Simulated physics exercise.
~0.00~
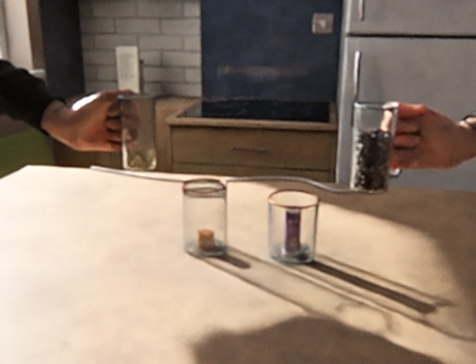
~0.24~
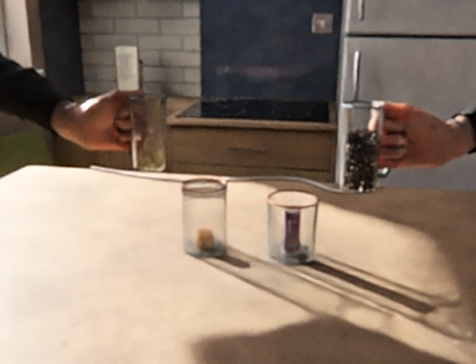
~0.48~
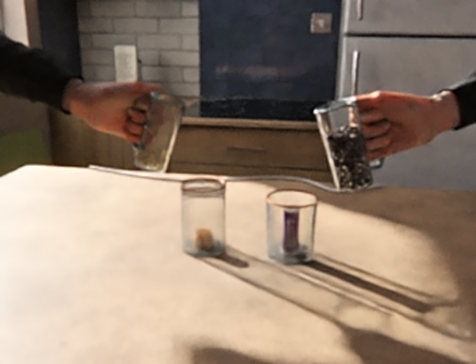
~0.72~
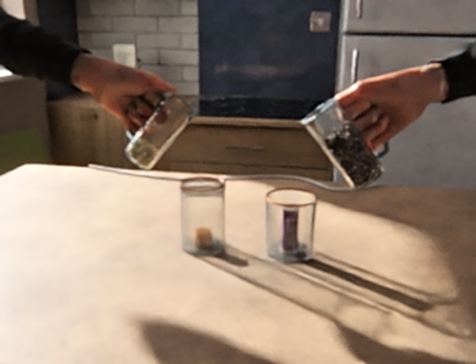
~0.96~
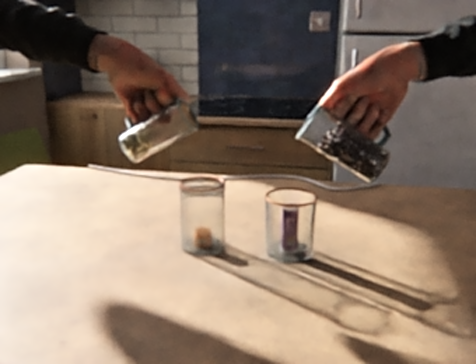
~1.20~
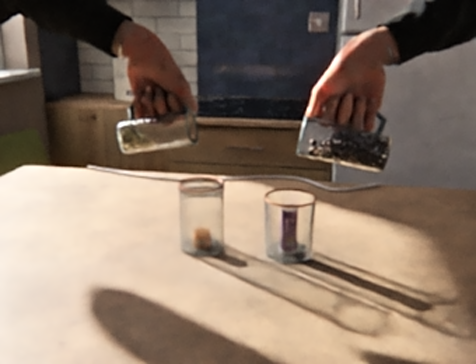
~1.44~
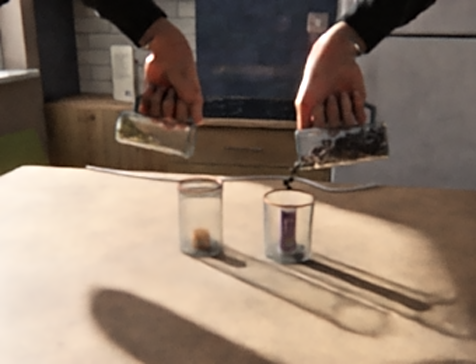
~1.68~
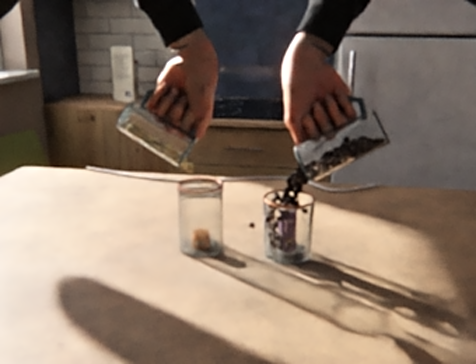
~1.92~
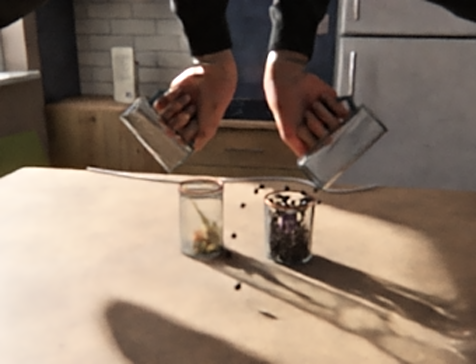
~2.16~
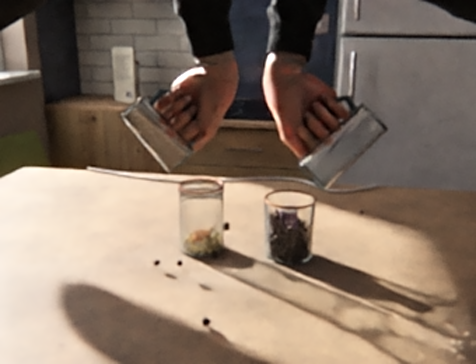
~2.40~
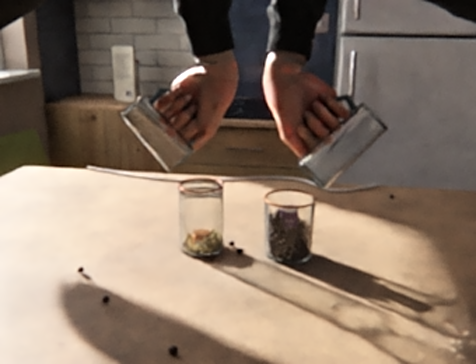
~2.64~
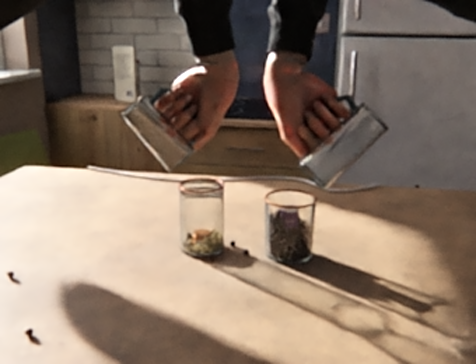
On a sunlit kitchen counter, two hands tipped clear cups over two glasses holding small objects, dropping a little pale, loose stuff into the left and filling much of the right with dark pieces, some scattering across the counter, both objects still showing.
